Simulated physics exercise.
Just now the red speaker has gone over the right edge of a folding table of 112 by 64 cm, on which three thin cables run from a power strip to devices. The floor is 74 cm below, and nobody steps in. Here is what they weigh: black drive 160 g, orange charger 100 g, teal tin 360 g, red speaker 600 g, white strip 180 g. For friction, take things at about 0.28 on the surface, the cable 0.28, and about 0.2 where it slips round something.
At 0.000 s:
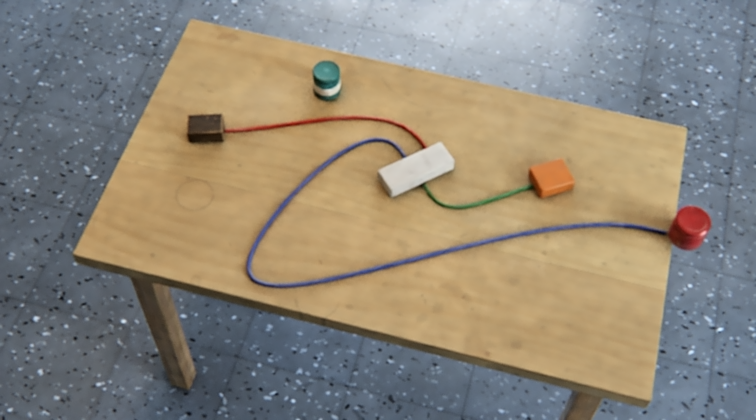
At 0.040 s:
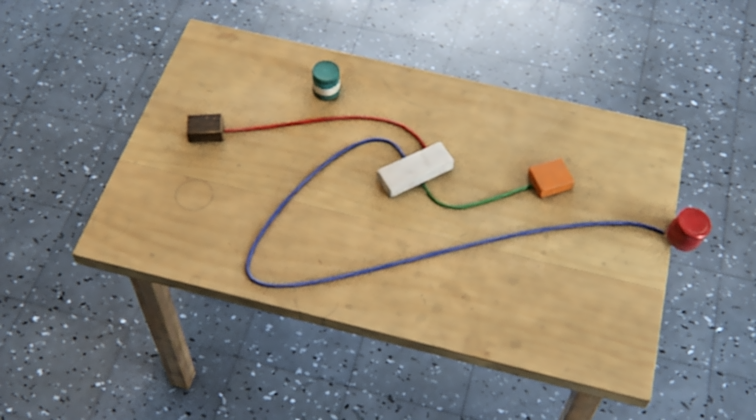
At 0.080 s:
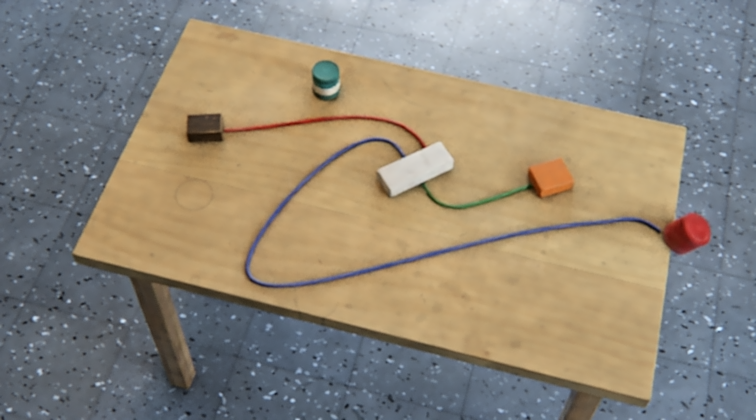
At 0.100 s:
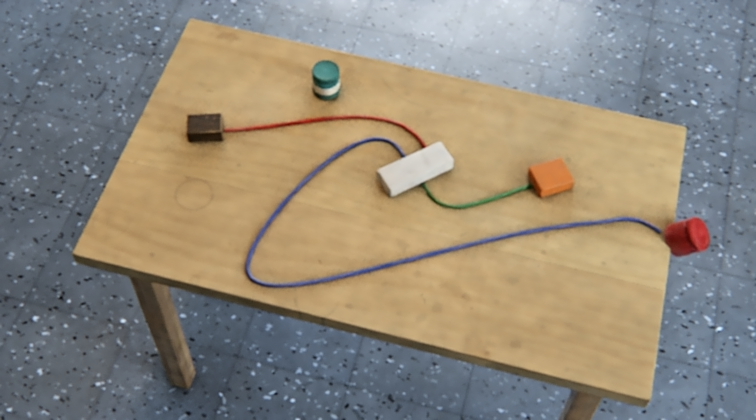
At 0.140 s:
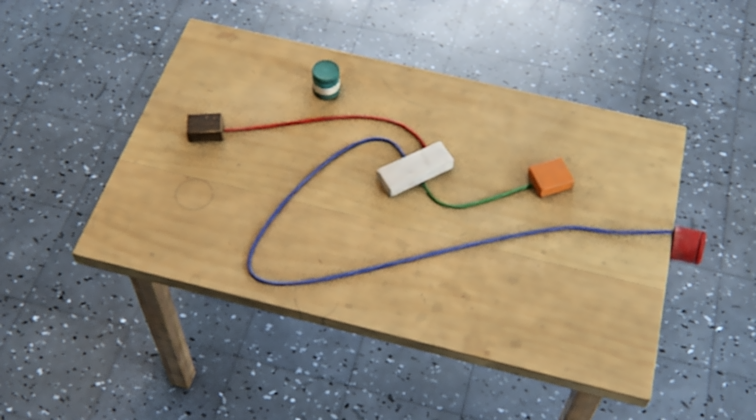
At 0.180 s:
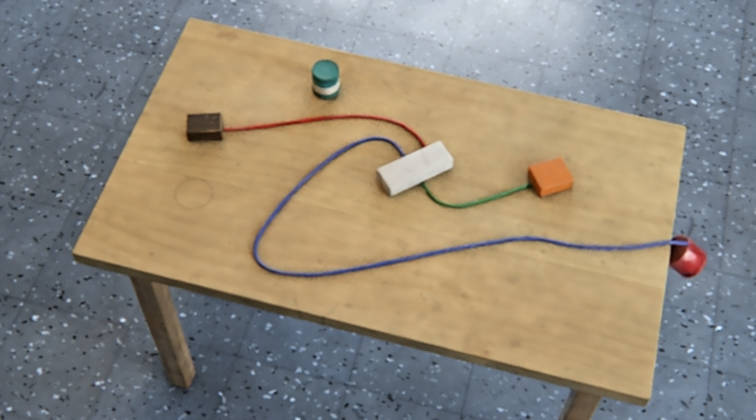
A red speaker tilts and slips down past the right edge of a light wooden table, seen from above at an angle over a speckled grey-blue floor. A black box, teal tin, white strip and orange block sit from left to right, joined in part by red, green and blue cables. The blue cable straightens near the edge and its left loop shifts slightly, while the camera stays still.
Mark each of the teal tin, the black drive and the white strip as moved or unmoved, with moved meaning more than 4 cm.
Teal tin unmoved, black drive unmoved, white strip moved.
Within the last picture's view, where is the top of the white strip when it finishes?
Roughly at (454, 166).
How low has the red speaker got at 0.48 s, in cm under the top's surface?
I'd say close to 70 centimetres below.
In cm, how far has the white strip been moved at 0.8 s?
8 cm or thereabouts.
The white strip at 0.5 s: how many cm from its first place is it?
Shift: Approx. 2 cm.
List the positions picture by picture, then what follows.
The first frame shows teal tin (326, 70); black drive (205, 123); white strip (416, 165); blue cable runs through (360, 143) (268, 225) (325, 280) (461, 247) (593, 225).
The second frame shows red speaker (693, 221); blue cable runs through (359, 143) (324, 280) (592, 224).
The third frame shows red speaker (687, 234); blue cable runs through (359, 143) (324, 280) (591, 223).
The fourth frame shows red speaker (687, 237); blue cable runs through (359, 143) (324, 280) (591, 223).
The fifth frame shows red speaker (687, 245); blue cable runs through (359, 143) (329, 278) (598, 230).
The sixth frame shows teal tin (325, 69); black drive (204, 122); white strip (415, 164); blue cable runs through (359, 142) (267, 223) (348, 270) (484, 244) (622, 248).
After 0.5 s, the strip's end of the blue cable at (410, 168); white strip 2 cm off its start, red speaker over the edge.
After 0.8 s, the strip's end of the blue cable at (456, 187); white strip 8 cm off its start, black drive 1 cm off its start, red speaker over the edge.
After 1.1 s, the strip's end of the blue cable at (458, 186); white strip 8 cm off its start at (454, 166), black drive 1 cm off its start at (207, 125), red speaker over the edge.
After 1.4 s, the strip's end of the blue cable at (458, 186); white strip 8 cm off its start, black drive 1 cm off its start, red speaker over the edge.
After 2.6 s, the strip's end of the blue cable at (458, 186); white strip 8 cm off its start at (454, 166), black drive 1 cm off its start at (207, 125), teal tin 0 cm off its start at (325, 69), red speaker over the edge.
